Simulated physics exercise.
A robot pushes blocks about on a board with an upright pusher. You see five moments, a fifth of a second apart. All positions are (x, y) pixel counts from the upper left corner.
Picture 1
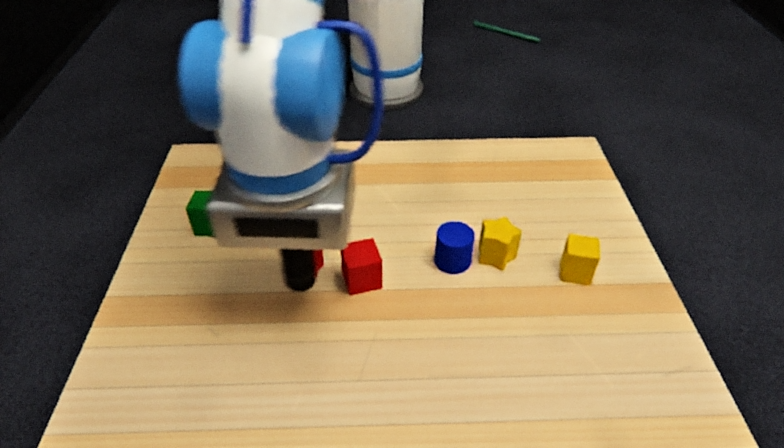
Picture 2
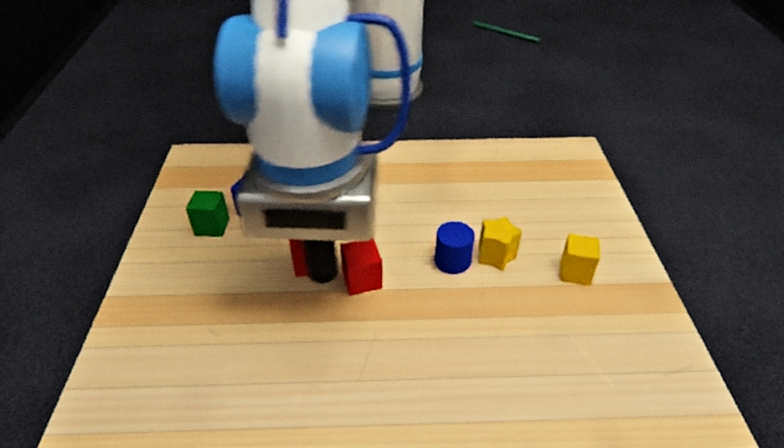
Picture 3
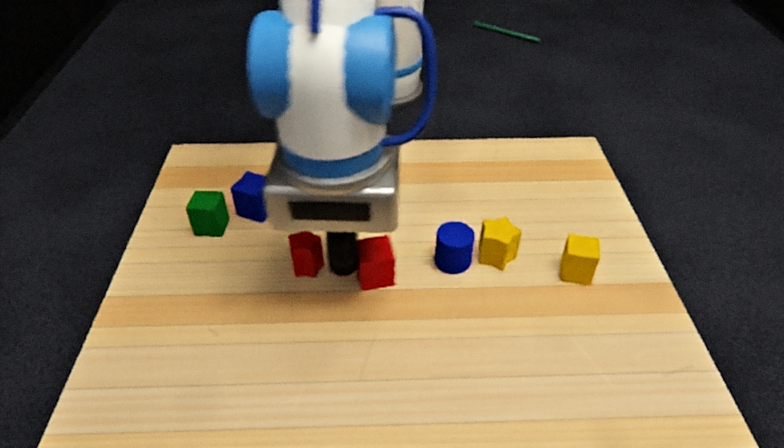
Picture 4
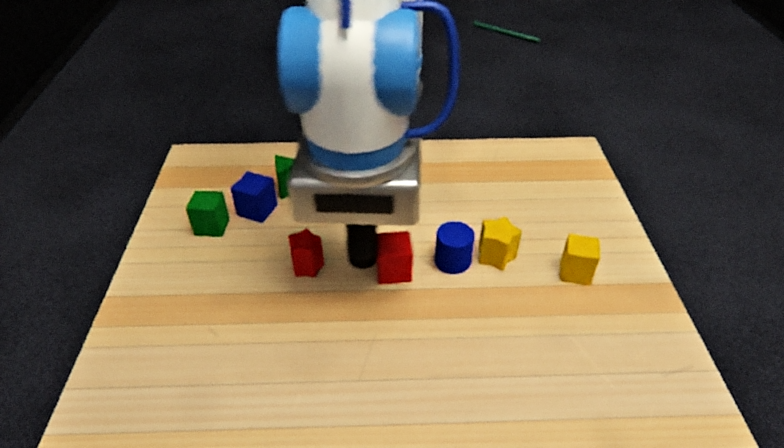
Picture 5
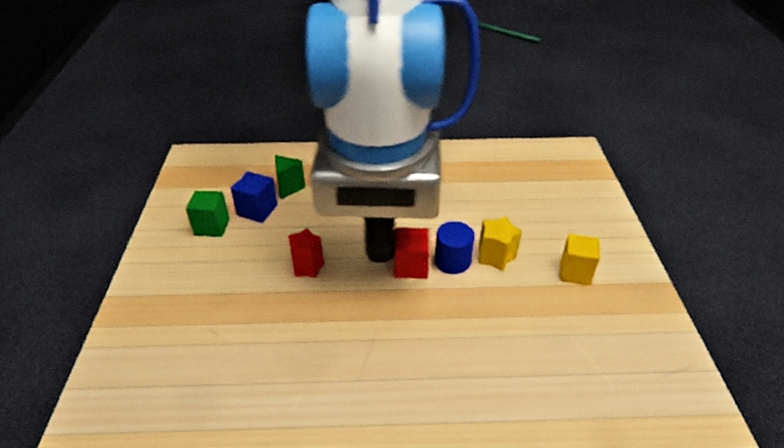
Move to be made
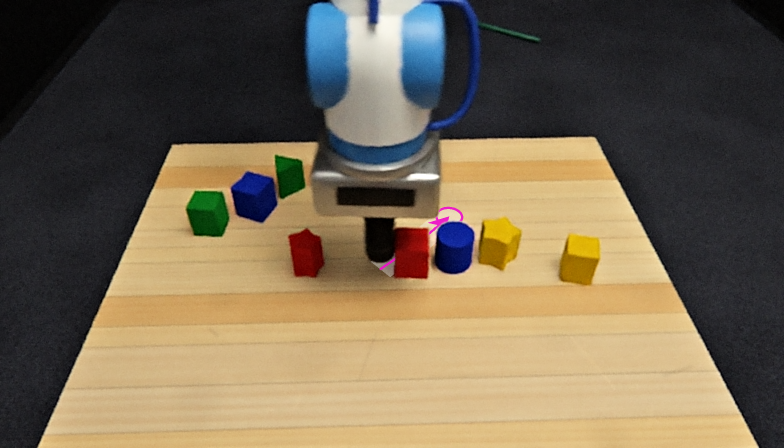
White and blue robot arm sliding a red block a short way right across a wooden board, toward a blue cylinder.
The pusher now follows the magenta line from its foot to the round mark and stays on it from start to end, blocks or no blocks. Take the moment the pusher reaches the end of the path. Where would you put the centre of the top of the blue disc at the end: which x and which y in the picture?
My prediction: (490, 232).
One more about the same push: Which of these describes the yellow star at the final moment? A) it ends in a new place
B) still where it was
I'll go with A - it ends in a new place.
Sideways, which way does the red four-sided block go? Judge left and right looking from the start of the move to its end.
That's a shift to the right.
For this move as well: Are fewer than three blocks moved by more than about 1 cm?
No.
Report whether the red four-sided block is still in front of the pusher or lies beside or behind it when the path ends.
It is gone from the front.
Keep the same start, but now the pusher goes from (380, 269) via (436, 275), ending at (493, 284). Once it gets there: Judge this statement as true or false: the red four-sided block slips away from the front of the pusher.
True.
Path on the board, from (380, 269) over (418, 242) to (449, 216).
On the path given first. One third of the way, pusher at (407, 235); red four-sided block at (439, 225), turned 15° clockwise; blue disc at (475, 231); yellow star at (509, 230).
Two thirds of the way, pusher at (430, 218); red four-sided block at (460, 216), turned 45° clockwise; blue disc at (490, 232); yellow star at (525, 231).
At the end, pusher at (451, 201); red star in place; red four-sided block at (460, 216), turned 45° clockwise; blue disc at (490, 232); yellow star at (525, 231).
